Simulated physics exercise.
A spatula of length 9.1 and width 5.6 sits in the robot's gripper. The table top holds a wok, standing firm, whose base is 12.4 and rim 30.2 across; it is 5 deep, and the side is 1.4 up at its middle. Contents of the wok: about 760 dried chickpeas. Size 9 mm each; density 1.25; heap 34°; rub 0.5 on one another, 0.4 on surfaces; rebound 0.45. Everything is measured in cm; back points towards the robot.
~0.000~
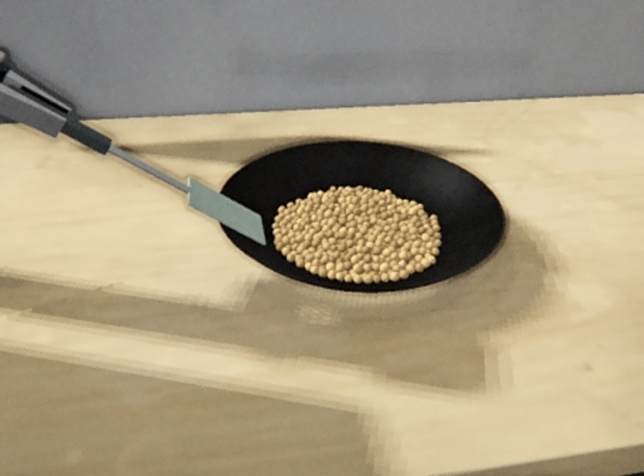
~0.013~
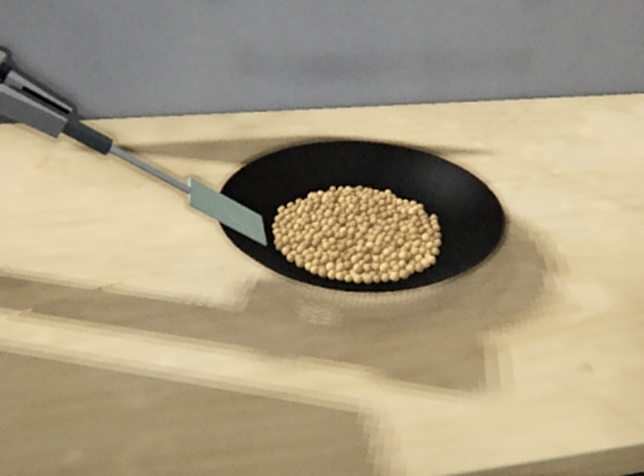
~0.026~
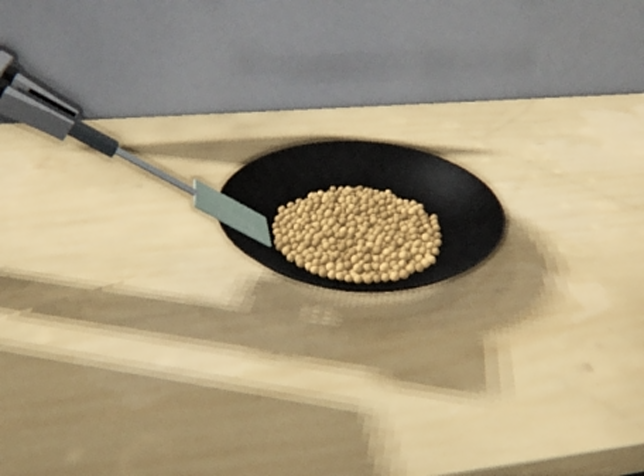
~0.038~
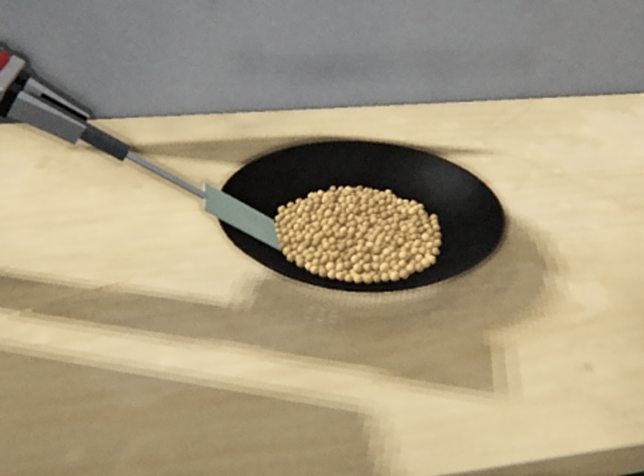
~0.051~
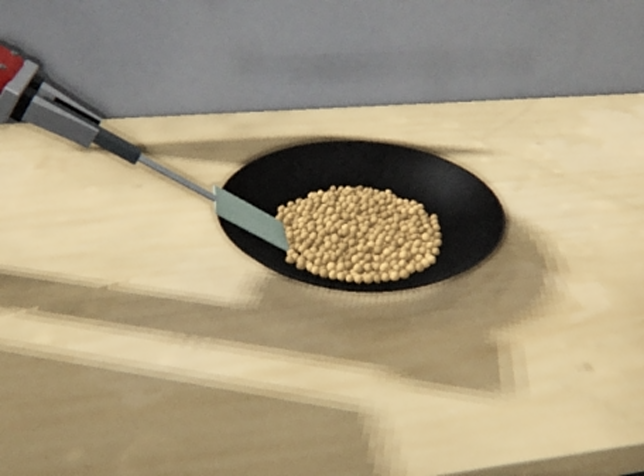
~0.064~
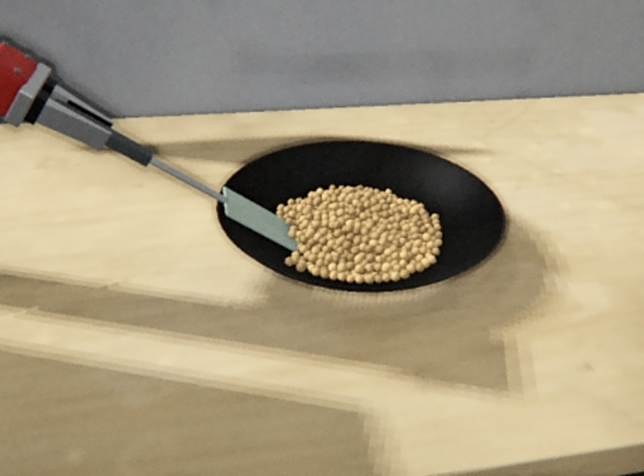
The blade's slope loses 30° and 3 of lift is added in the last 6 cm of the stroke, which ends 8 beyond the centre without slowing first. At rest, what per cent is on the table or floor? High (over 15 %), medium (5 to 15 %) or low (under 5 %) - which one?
Low, under 5 %.
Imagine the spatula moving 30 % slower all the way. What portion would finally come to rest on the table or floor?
Some 0 in a hundred.
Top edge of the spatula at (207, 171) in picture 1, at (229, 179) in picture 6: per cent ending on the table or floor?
Around 0 per cent finishes there.
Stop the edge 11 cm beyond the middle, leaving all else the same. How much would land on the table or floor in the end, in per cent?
I'd expect close to 15 per cent then.
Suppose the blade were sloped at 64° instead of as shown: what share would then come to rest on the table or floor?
Result, estimated: 0 %.
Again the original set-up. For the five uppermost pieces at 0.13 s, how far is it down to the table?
They are some 6 cm up.
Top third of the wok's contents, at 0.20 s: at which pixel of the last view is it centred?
(392, 214).
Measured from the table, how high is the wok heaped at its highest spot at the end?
Roughly 5.5 centimetres.
After 0.13 s, sloping 37°, highest piece 7 above the table; 762 in the wok.
After 0.20 s, sloping 28°, highest piece 6 above the table; 762 in the wok.
After 0.43 s, sloping 7°, highest piece 6 above the table; 755 in the wok, 3 on the table or floor, 4 on the blade or in flight.
After 1.48 s, sloping 7°, highest piece 5 above the table; 755 in the wok, 7 on the table or floor.
At rest, 755 in the wok, 7 on the table or floor. That is 1 % on the table or floor.
